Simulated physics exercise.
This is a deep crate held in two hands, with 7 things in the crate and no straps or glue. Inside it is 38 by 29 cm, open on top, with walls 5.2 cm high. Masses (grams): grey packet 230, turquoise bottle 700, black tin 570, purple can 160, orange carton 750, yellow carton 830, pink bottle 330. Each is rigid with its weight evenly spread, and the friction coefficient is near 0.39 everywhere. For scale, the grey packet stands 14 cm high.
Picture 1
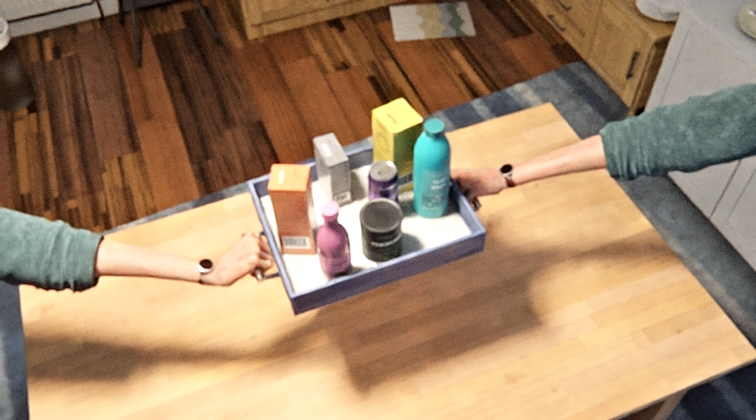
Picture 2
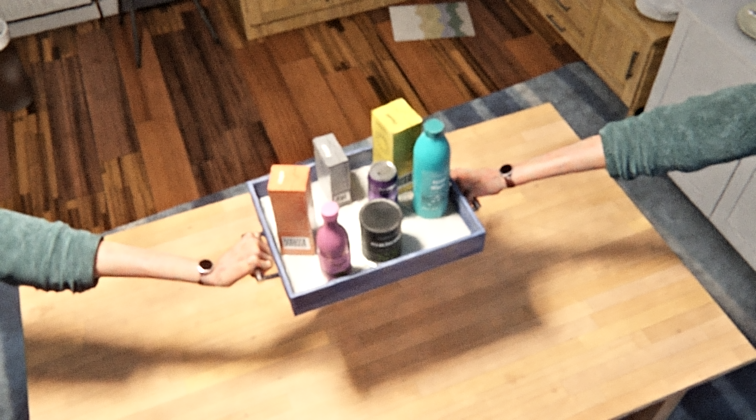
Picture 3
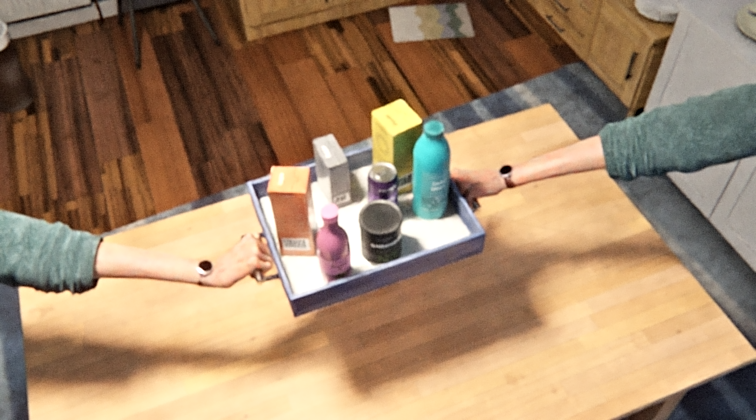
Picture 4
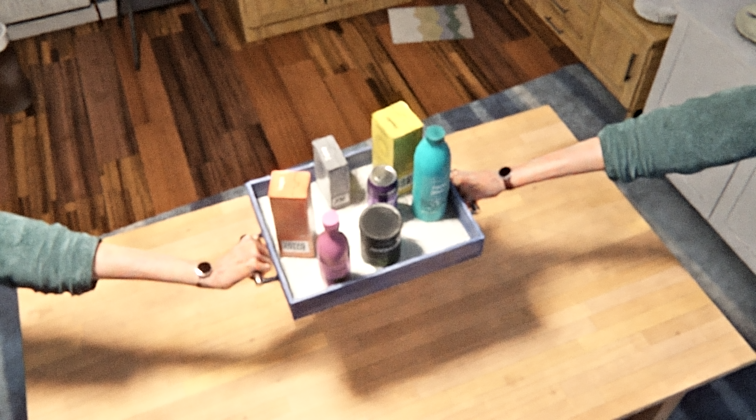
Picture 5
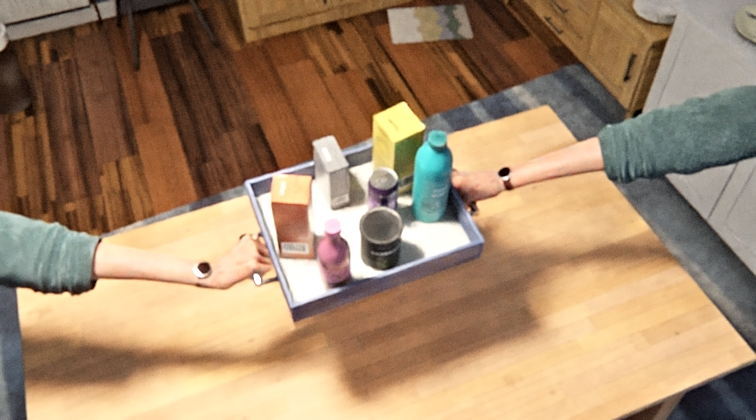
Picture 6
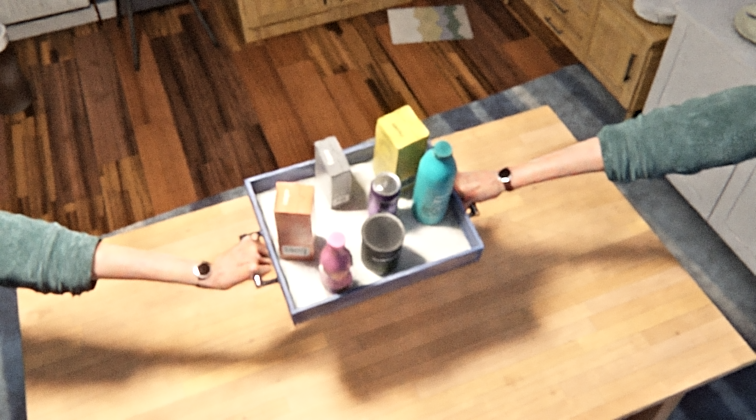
The clip shows two hands holding a blue-rimmed tray of bottles, cartons and small containers above a wooden table, keeping it nearly still at first, then gradually tilting its near side downward while the items lean slightly with it.
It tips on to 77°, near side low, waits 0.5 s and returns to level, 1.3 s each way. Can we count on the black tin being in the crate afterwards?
The black tin is still inside.
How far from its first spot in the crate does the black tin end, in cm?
Some 2 cm.
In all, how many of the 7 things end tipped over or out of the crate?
6 of them.
Then, 0.60 s later than the last frame, crate tipped 66°, near side down; turquoise bottle, orange carton and pink bottle now out of the crate; black tin 2 cm from its spot near (379, 279); yellow carton on its side.
Then, 1.10 s later than the last frame, crate tipped 77°, near side down; grey packet, purple can and yellow carton now out of the crate; black tin 2 cm from its spot near (377, 278).
Then, 2.00 s later than the last frame, crate tipped 48°, near side down; black tin 2 cm from its spot near (384, 276).
Then, 2.30 s later than the last frame, crate tipped 18°, near side down; black tin 2 cm from its spot near (384, 260).
When it is over, out of the crate, grey packet, turquoise bottle, purple can, orange carton, yellow carton and pink bottle; the last one within 5 cm of the start. In the last view, black tin near (381, 245).
